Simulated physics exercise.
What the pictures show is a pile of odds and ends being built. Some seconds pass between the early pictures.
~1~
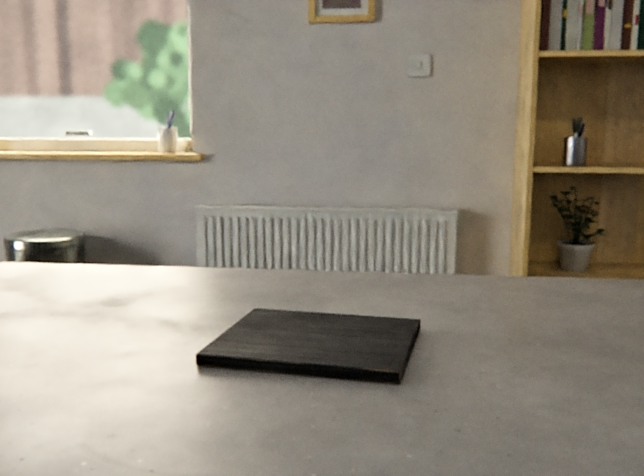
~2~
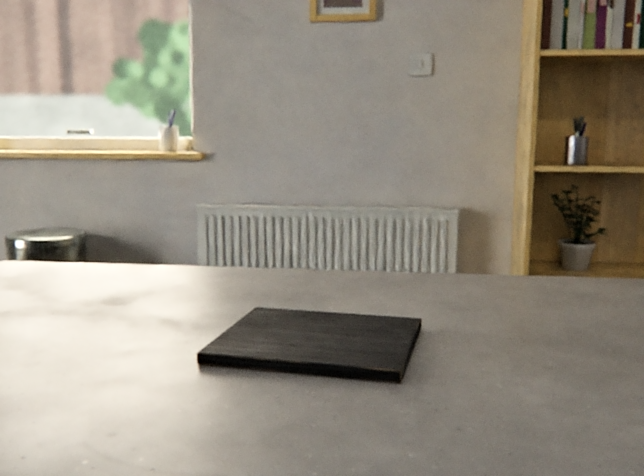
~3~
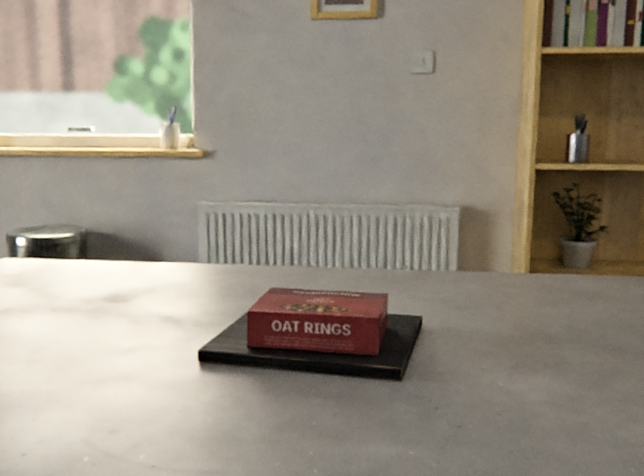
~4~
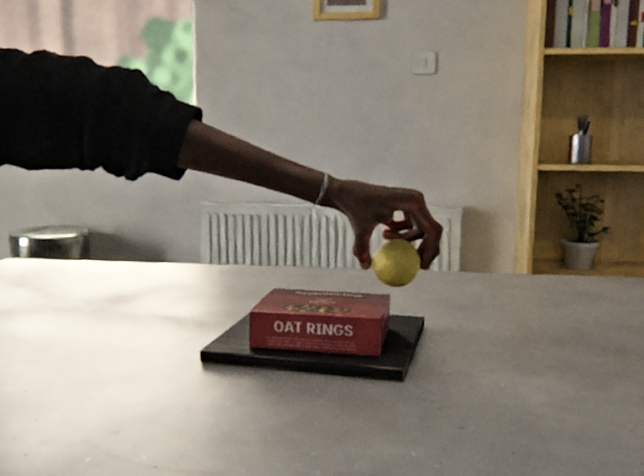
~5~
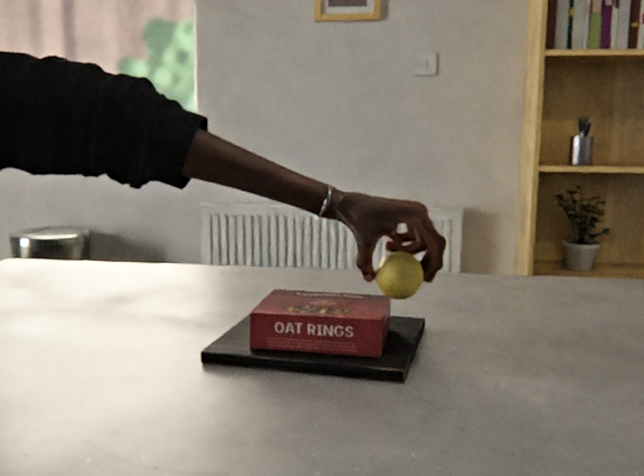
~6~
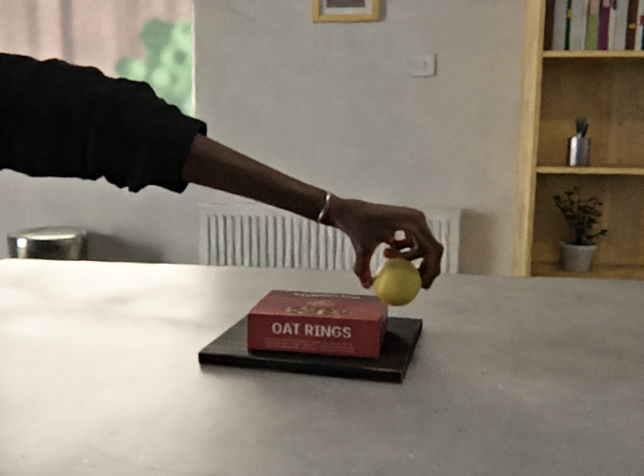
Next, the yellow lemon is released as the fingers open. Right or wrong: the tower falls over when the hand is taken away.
Right.
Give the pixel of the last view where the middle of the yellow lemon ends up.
Roughly pixel (442, 336) in the last picture.
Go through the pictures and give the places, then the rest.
In the first frame, the last thing is not in view yet.
In the second frame, the last thing is not in view yet.
In the third frame, the last thing is not in view yet; red packet (320, 319).
The fourth frame shows still above its spot; yellow lemon (396, 263); red packet (323, 319).
The fifth frame shows still above its spot; yellow lemon (400, 275); red packet (323, 320).
The sixth frame shows in place under the hand; yellow lemon (397, 283); red packet (321, 321).
Then, 0.20 s later than the last frame, yellow lemon moved a little near (406, 295).
Then, 0.30 s later than the last frame, yellow lemon now fallen.
Then, 0.40 s later than the last frame, things are still on the move.
When it is over, fallen, yellow lemon; the other 2 as before. End places, in pixels of the last picture, yellow lemon near (442, 336). The pile comes apart.
